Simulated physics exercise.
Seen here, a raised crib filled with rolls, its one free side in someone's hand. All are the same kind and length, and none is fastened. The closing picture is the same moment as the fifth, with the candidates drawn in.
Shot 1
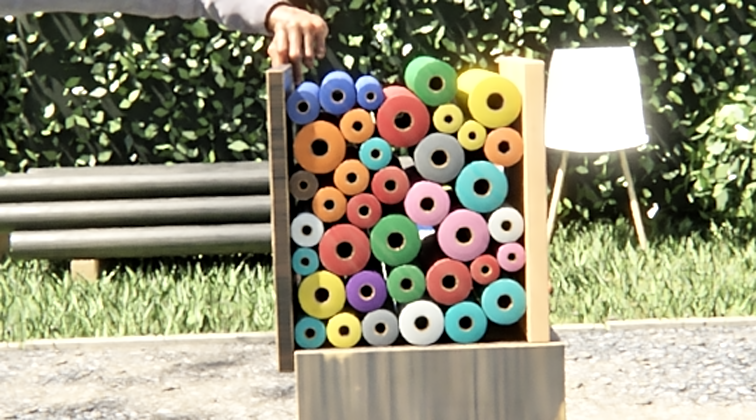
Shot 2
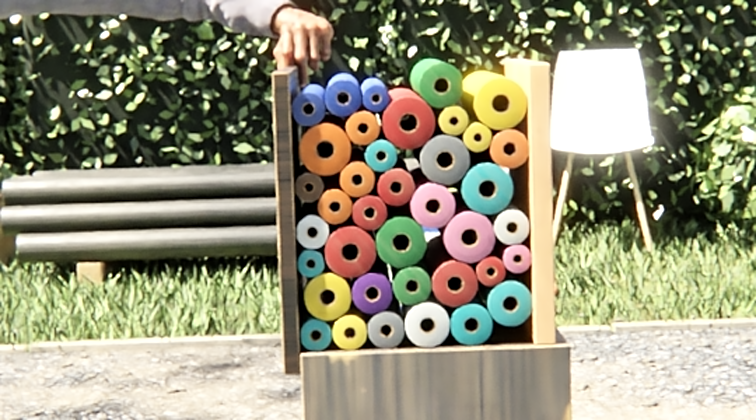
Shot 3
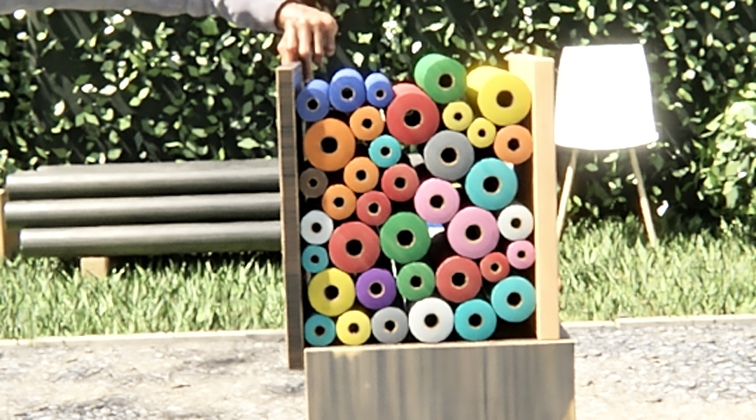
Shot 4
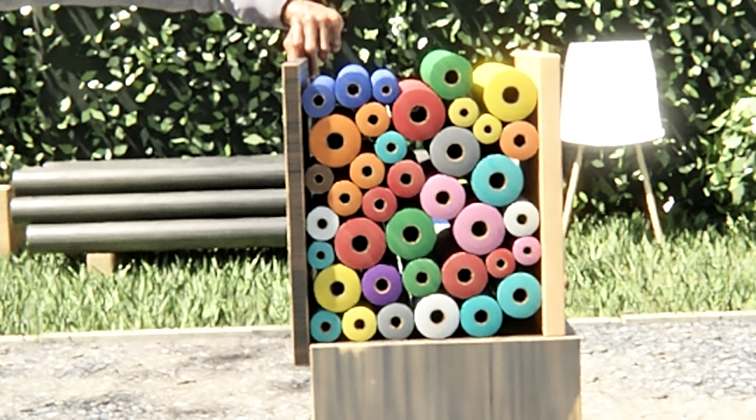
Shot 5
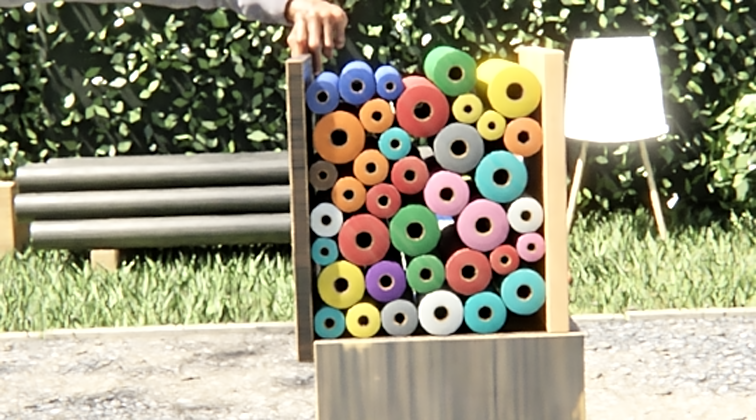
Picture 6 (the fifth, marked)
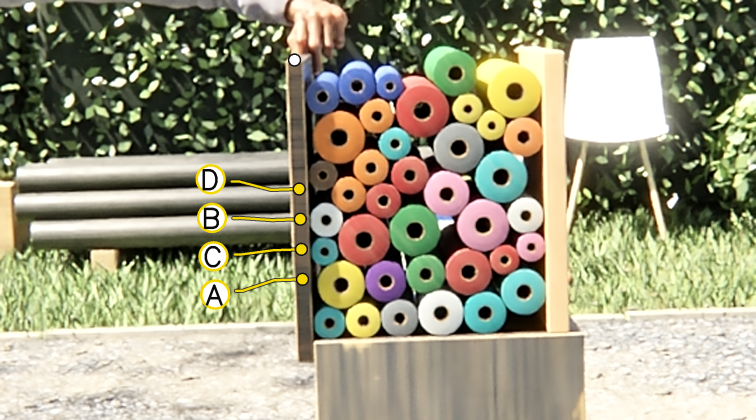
In a sunlit garden seen from straight ahead, a leafy hedge and strip of grass lie behind an upright wooden crib on a wooden base. Rolls in blue, orange, red, green, yellow, pink, turquoise, grey, purple and white fill it, between a dark bench at left and a white lamp at right. A hand keeps hold of the left board's top while the whole view shifts slightly rightward and the rolls show no clear movement within the crib.
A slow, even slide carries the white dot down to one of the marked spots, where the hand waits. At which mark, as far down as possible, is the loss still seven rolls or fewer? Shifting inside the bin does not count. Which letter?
The lowest mark that will do is B.
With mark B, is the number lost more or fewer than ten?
Fewer than ten.
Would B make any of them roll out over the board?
At B: Yes.
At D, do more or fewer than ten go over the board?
At D, fewer than ten.
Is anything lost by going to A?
At A: Yes.
On the marked copy, A at (303, 279); B at (300, 219); C at (302, 249); D at (299, 189); the white dot at (295, 60).
Taking B. A third of the way, top of the board (306, 129).
Two thirds of the way, top of the board (309, 208).
When it is over, top of the board (309, 218), six out over the board.
As for the rest, A more than seven out over the board; C more than seven out over the board; D one out over the board.
